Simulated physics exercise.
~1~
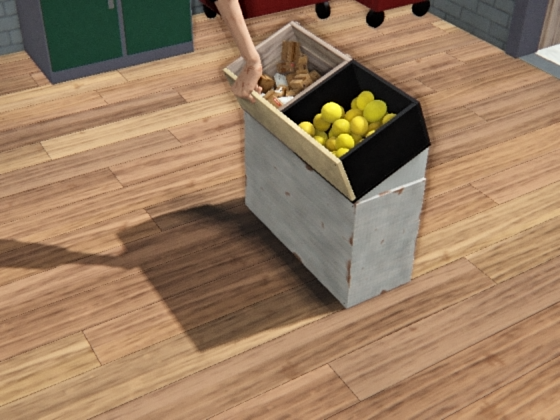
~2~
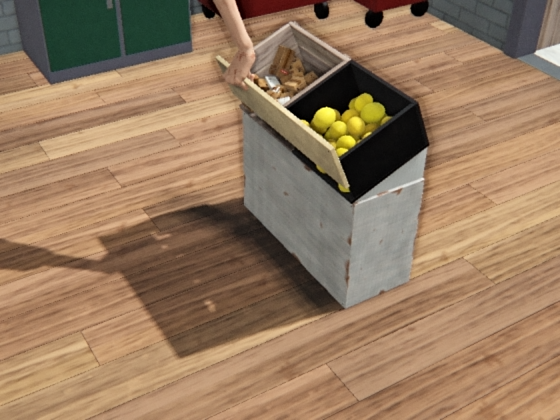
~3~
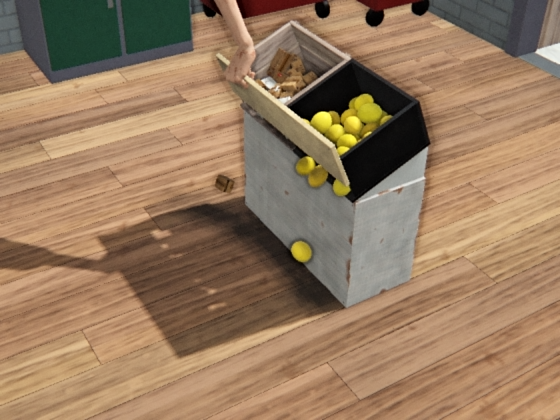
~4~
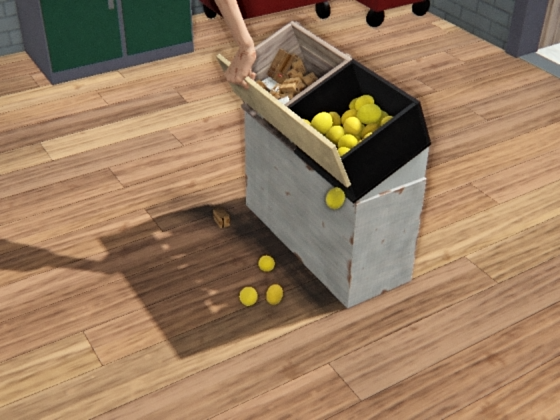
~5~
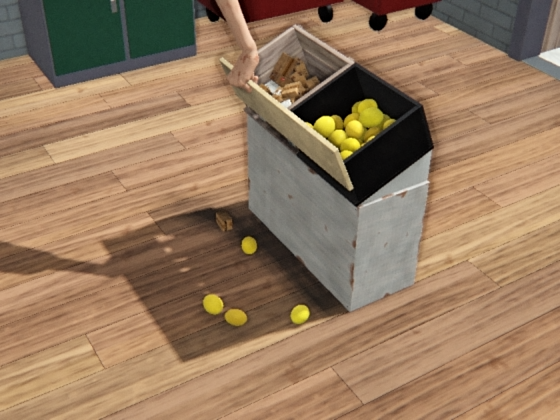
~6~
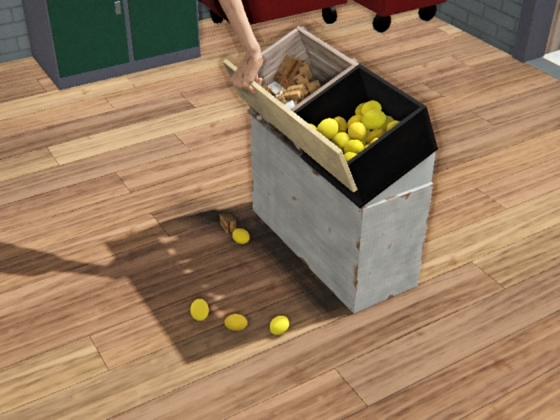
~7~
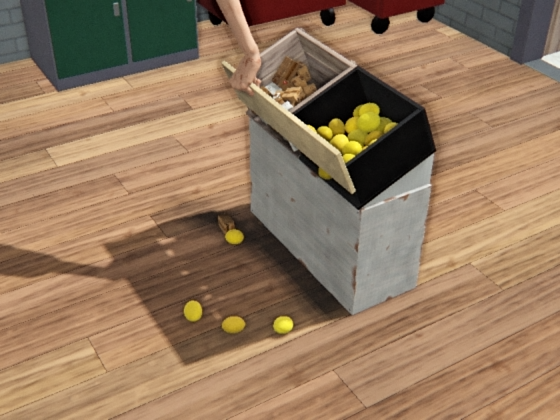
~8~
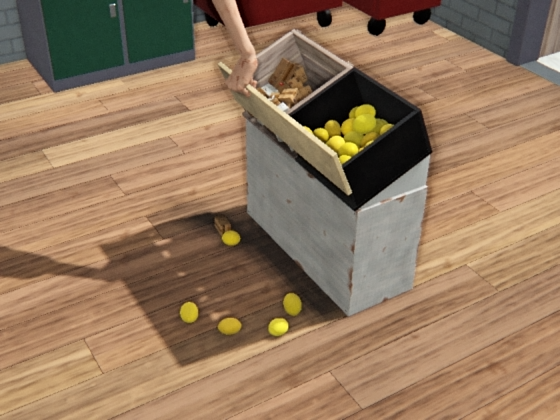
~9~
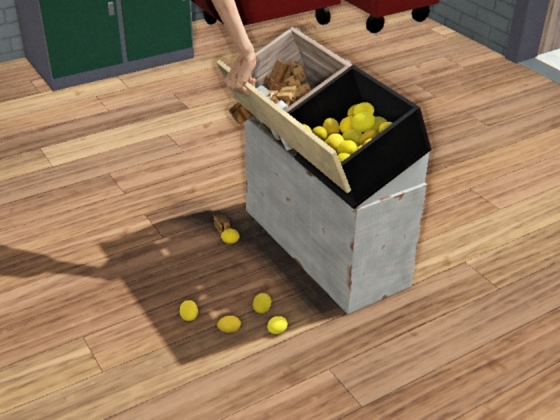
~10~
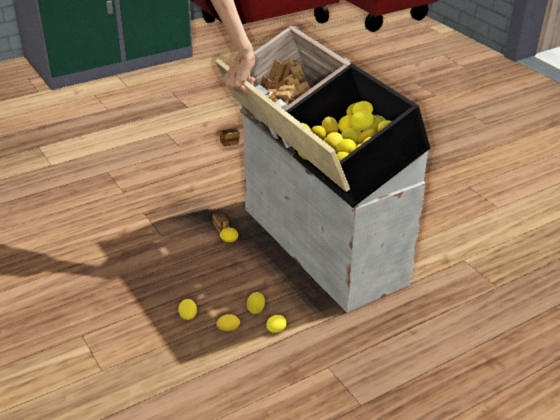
Wooden gate lifting under a hand, a few yellow lemons and small brown parcels dropping to the floor, most staying in their bins.
